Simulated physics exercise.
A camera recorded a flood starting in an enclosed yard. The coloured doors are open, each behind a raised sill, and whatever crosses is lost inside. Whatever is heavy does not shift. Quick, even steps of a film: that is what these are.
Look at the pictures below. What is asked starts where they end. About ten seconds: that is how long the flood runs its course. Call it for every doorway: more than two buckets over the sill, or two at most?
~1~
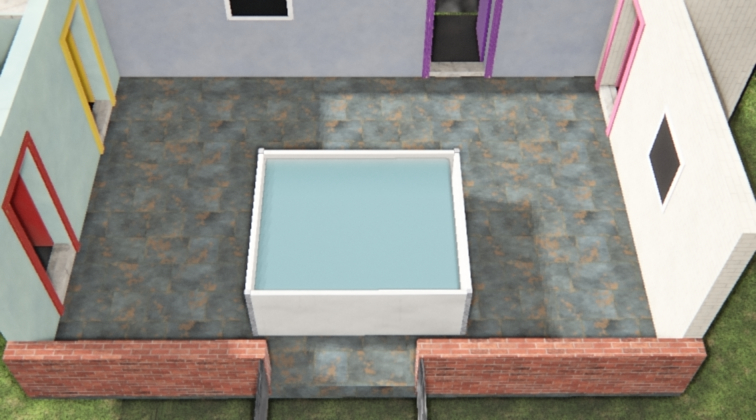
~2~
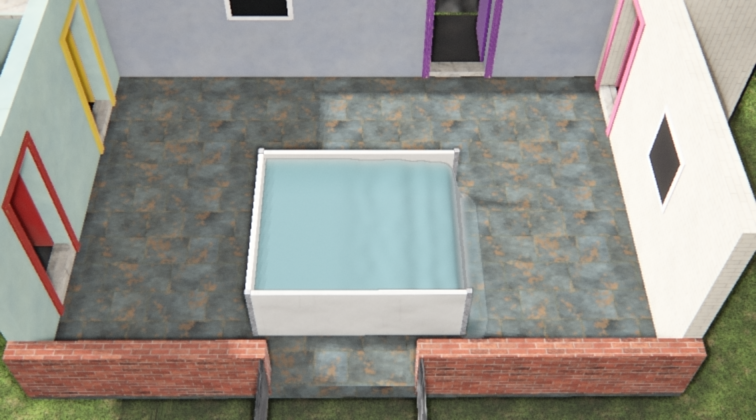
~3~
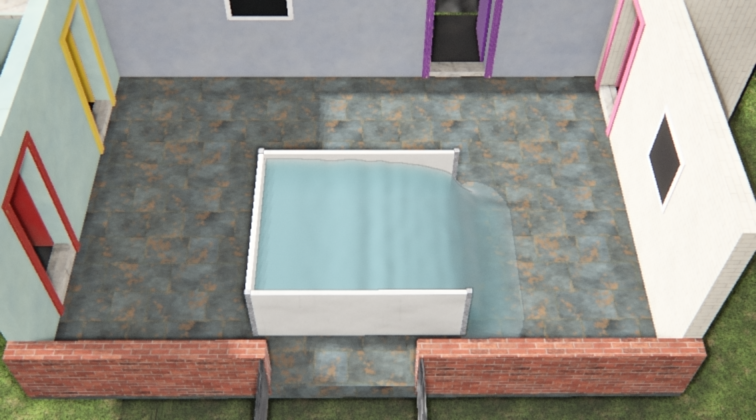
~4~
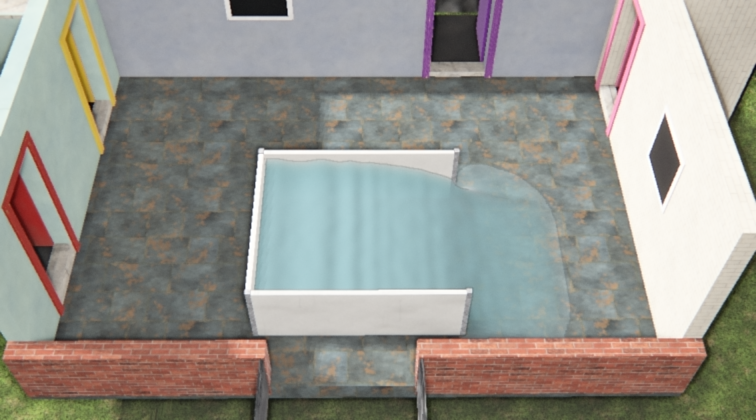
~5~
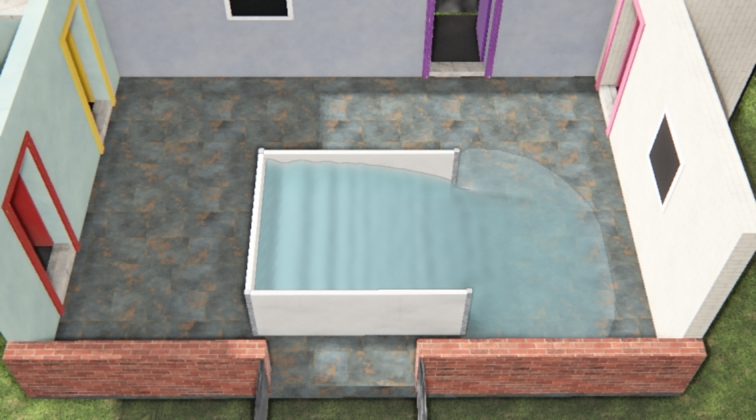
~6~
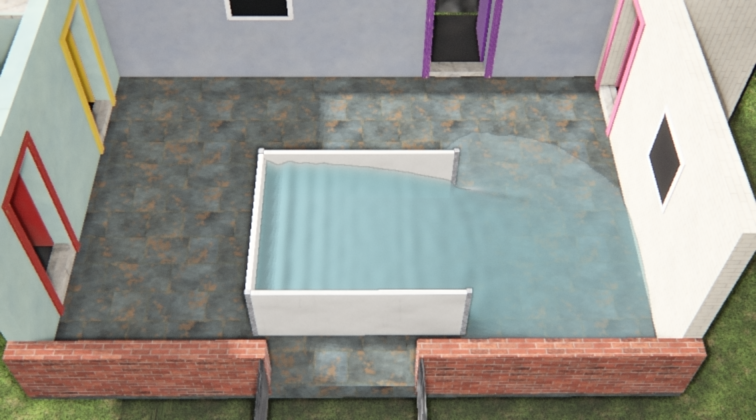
My call: The red door two at most; the purple door more than two; the yellow door more than two; the pink door more than two.
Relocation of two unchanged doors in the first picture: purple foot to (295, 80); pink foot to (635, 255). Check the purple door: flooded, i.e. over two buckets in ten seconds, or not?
For the purple door, it remains below.
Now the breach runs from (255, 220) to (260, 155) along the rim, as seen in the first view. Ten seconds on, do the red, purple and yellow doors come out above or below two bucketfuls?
The red one exceeds the limit, the purple one falls short and the yellow one exceeds the limit.
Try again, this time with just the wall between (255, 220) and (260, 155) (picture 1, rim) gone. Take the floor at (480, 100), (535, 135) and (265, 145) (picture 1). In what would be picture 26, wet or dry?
So: Spared, then spared, then wetted.
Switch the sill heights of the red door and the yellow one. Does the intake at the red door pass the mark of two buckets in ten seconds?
Result for red: Below the limit.
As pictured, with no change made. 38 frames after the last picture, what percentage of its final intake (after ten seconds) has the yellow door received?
Some 45 per cent.
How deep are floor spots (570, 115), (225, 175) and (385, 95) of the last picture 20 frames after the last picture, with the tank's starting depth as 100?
Roughly 25 per cent, 0 per cent and 8 per cent.
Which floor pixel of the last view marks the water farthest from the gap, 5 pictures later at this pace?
The farthest wet point should be near (589, 95).
A moment on, water covers 30 % of the floor; the red door not reached, the purple door not reached, the yellow door not reached, the pink door wet at the sill, nothing in.
Next, water covers 30 % of the floor; the red door not reached, the purple door not reached, the yellow door not reached, the pink door under two buckets in.
Then, water covers 55 % of the floor; the red door not reached, the purple door under two buckets in, the yellow door not reached, the pink door over two buckets in.
Later, water covers 90 % of the floor; the red door wet at the sill, nothing in, the purple door far over two buckets in, the yellow door over two buckets in, the pink door far over two buckets in.
In the end, water covers 95 % of the floor; the red door wet at the sill, nothing in, the purple door far over two buckets in, the yellow door over two buckets in, the pink door far over two buckets in.
